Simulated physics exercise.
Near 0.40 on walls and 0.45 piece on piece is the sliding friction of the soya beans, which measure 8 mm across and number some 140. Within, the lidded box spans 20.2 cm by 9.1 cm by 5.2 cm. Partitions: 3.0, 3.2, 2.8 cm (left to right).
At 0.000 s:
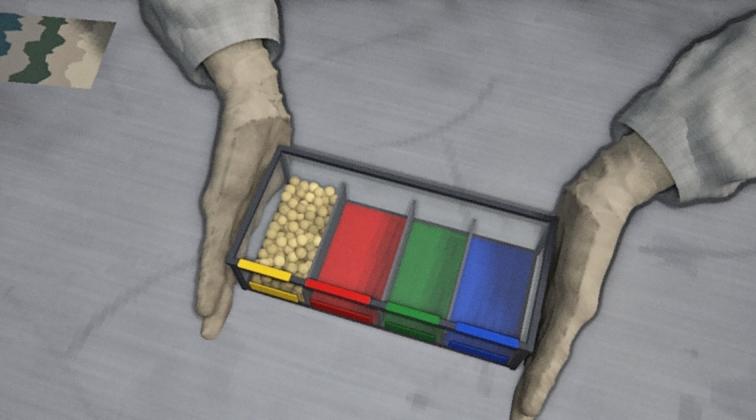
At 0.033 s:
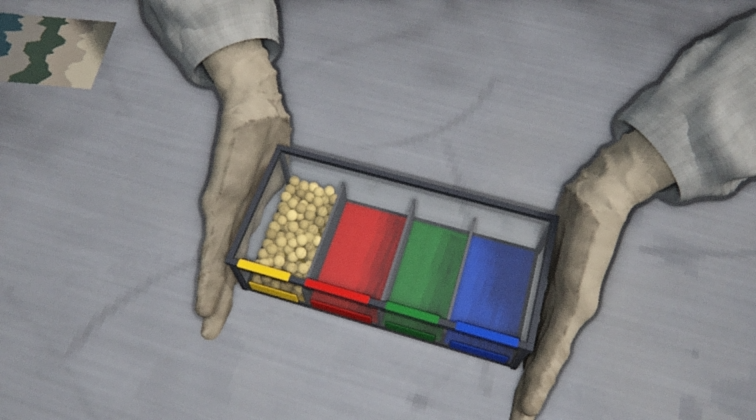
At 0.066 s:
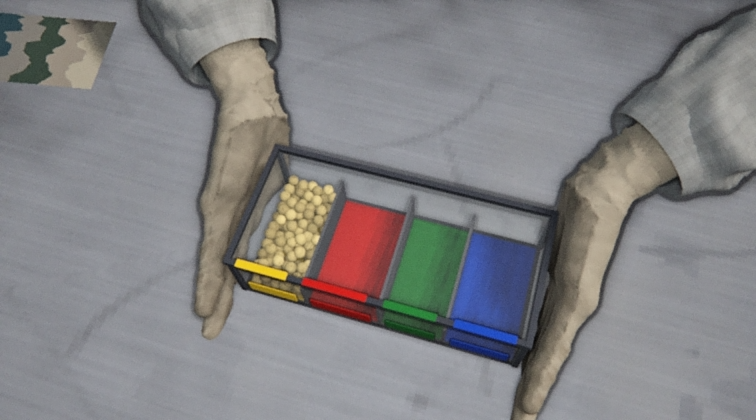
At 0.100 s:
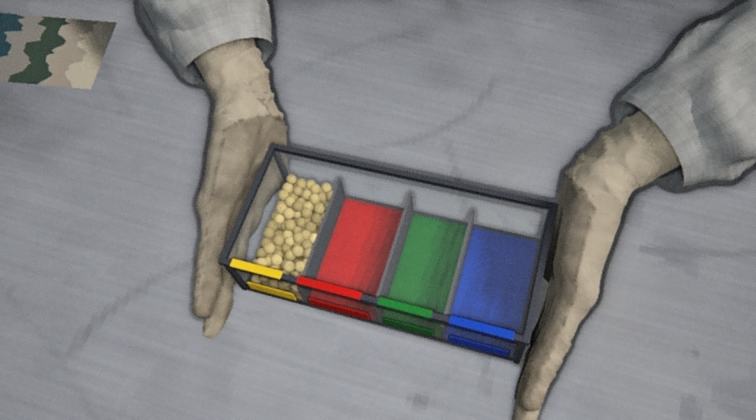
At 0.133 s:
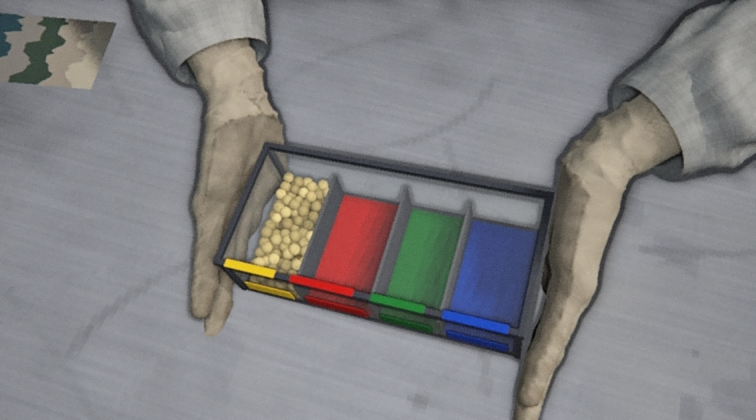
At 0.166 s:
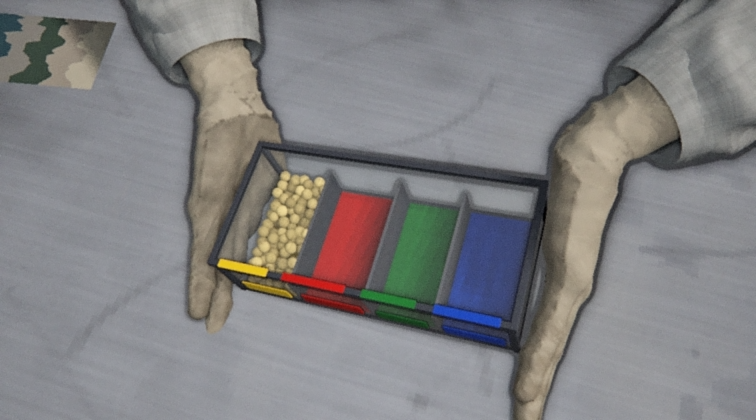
On a grey, faintly streaked surface seen from above, a patch of camouflage pattern lies at the upper left. Two hands in pale grey sleeves flank a clear, dark-edged box with yellow, red, green and blue sections from left to right, the yellow-marked one filled with small cream-coloured balls. The hands shift the box slightly leftward as it tilts a little, its left front corner lowest, while the view stays still.
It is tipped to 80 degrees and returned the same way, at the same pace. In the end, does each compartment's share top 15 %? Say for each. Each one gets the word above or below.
Red: It'll probably finish at or short of fifteen percent of the pieces. Blue: It'll probably finish at or short of fifteen percent of the pieces. Green: It'll probably finish at or short of fifteen percent of the pieces. Yellow: It'll probably finish past fifteen percent of the pieces.
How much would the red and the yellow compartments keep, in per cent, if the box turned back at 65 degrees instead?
Shares: Red 0 and yellow 100, in per cent.
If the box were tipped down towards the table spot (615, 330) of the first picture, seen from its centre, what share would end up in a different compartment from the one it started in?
My best guess is some 60 per cent.
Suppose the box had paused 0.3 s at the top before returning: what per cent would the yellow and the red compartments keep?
Yellow 100; red 0.
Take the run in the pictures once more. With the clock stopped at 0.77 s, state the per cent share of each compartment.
In per cent: Red 0, blue 0, green 0, yellow 100.
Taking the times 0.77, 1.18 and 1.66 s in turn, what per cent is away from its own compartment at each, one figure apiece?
Sequence: 0 / 0 / 0.
Then, at 0.77 s, tilt 80 degrees; yellow 100 %.
After 1.18 s, tilt 34 degrees; yellow 100 %.
Then, at 1.66 s, tilt 0 degrees; yellow 100 %.
At rest (2.2 s), red 0 %, blue 0 %, green 0 %, yellow 100 %.
